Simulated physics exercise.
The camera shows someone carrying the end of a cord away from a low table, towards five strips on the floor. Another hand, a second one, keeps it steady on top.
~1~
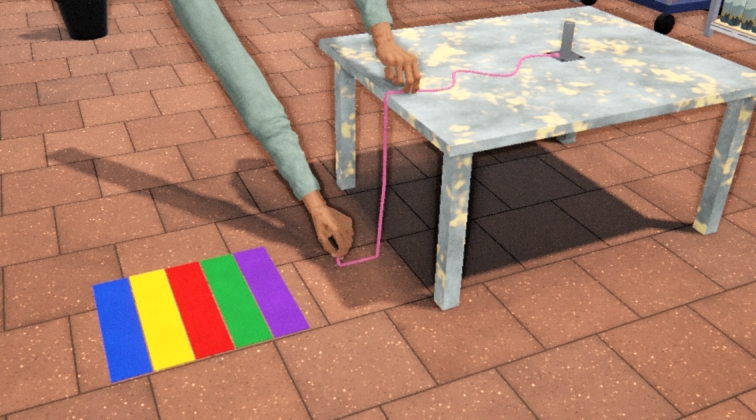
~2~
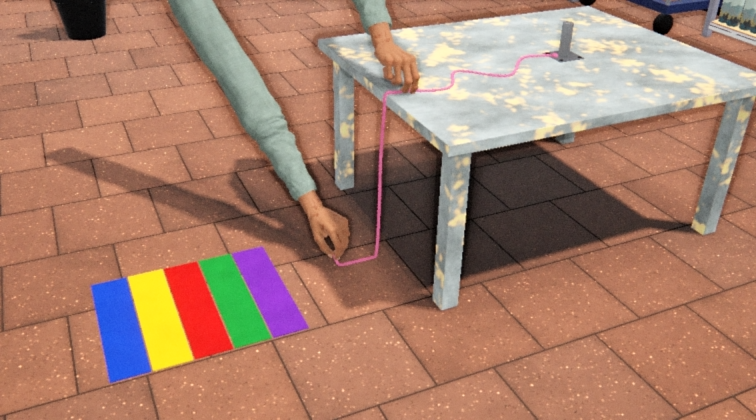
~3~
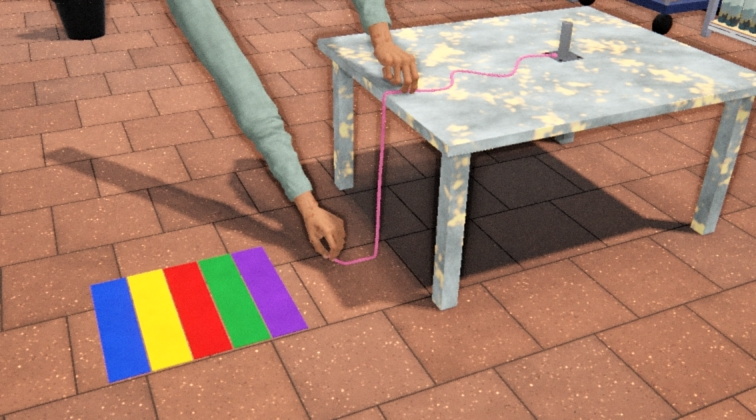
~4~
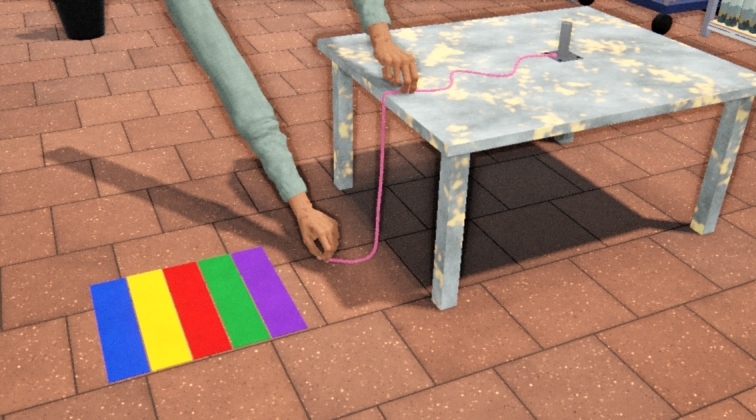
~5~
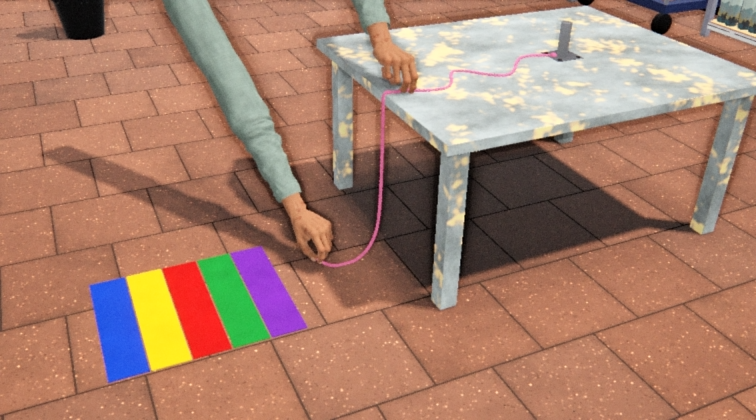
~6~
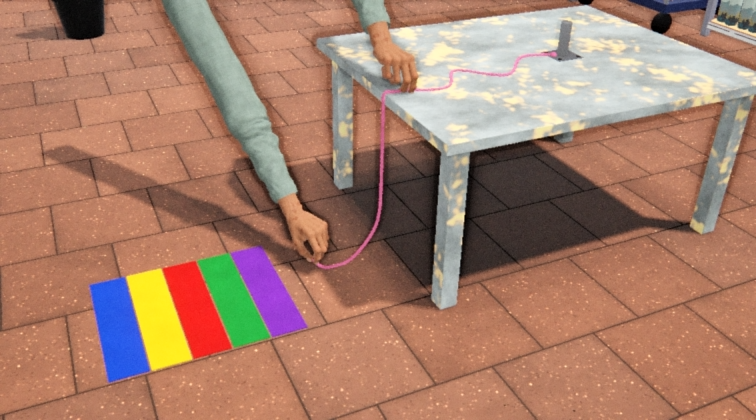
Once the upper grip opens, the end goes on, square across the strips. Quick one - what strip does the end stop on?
The yellow strip.
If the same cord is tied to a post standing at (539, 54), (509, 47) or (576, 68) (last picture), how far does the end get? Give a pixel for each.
About (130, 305), then (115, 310), then (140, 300).
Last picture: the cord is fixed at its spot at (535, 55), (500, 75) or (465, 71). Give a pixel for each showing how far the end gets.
The three spots are (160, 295), (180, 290) and (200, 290), in that order.
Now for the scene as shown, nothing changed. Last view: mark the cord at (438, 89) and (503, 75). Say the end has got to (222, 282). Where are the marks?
Near (385, 92) and (478, 72).
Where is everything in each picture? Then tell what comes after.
In the first picture, end (338, 255); purple (284, 316); green (247, 325); red (209, 336); yellow (169, 346); blue (127, 357).
In the second picture, end (334, 256); cord through (526, 57) (496, 76) (452, 86) (385, 103) (380, 177) (377, 242).
In the third picture, end (330, 257).
In the fourth picture, end (324, 258); cord through (525, 57) (494, 76) (451, 86) (384, 103) (381, 176) (376, 242).
In the fifth picture, end (317, 259).
In the sixth picture, end (313, 260); cord through (524, 56) (494, 75) (450, 85) (383, 102) (381, 175) (367, 241).
A little later, end near (221, 282); over green.
Next, end near (180, 292); over red.
When it is tight, end near (157, 298); over yellow. It gets as far as the yellow strip.
